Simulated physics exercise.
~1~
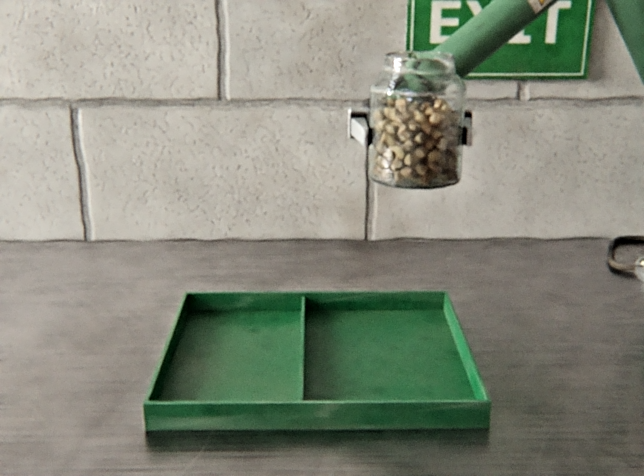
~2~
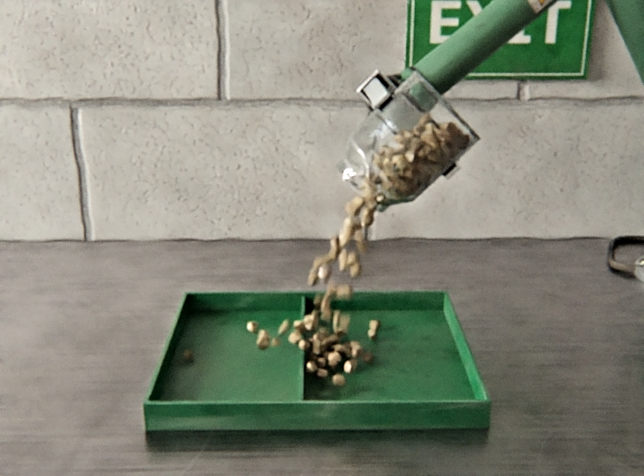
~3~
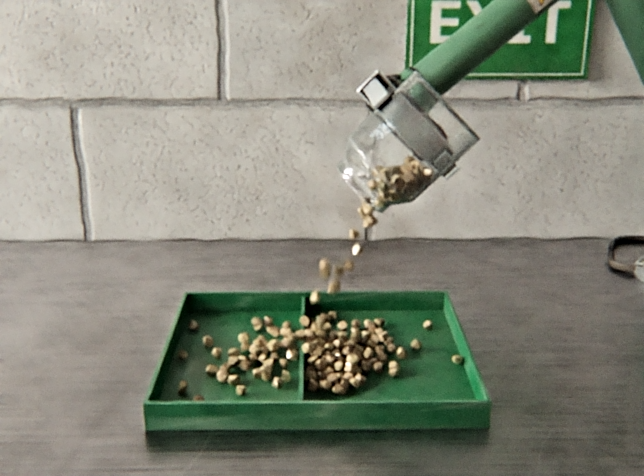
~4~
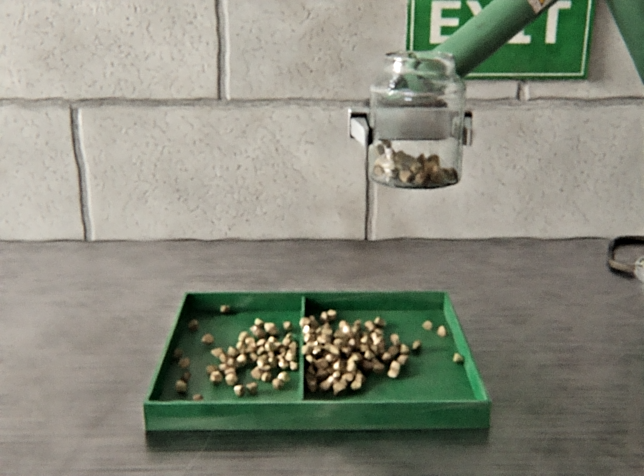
Glass jar in a green robot arm's grip tipping pebbles into a divided green tray, then swinging upright with some left inside.
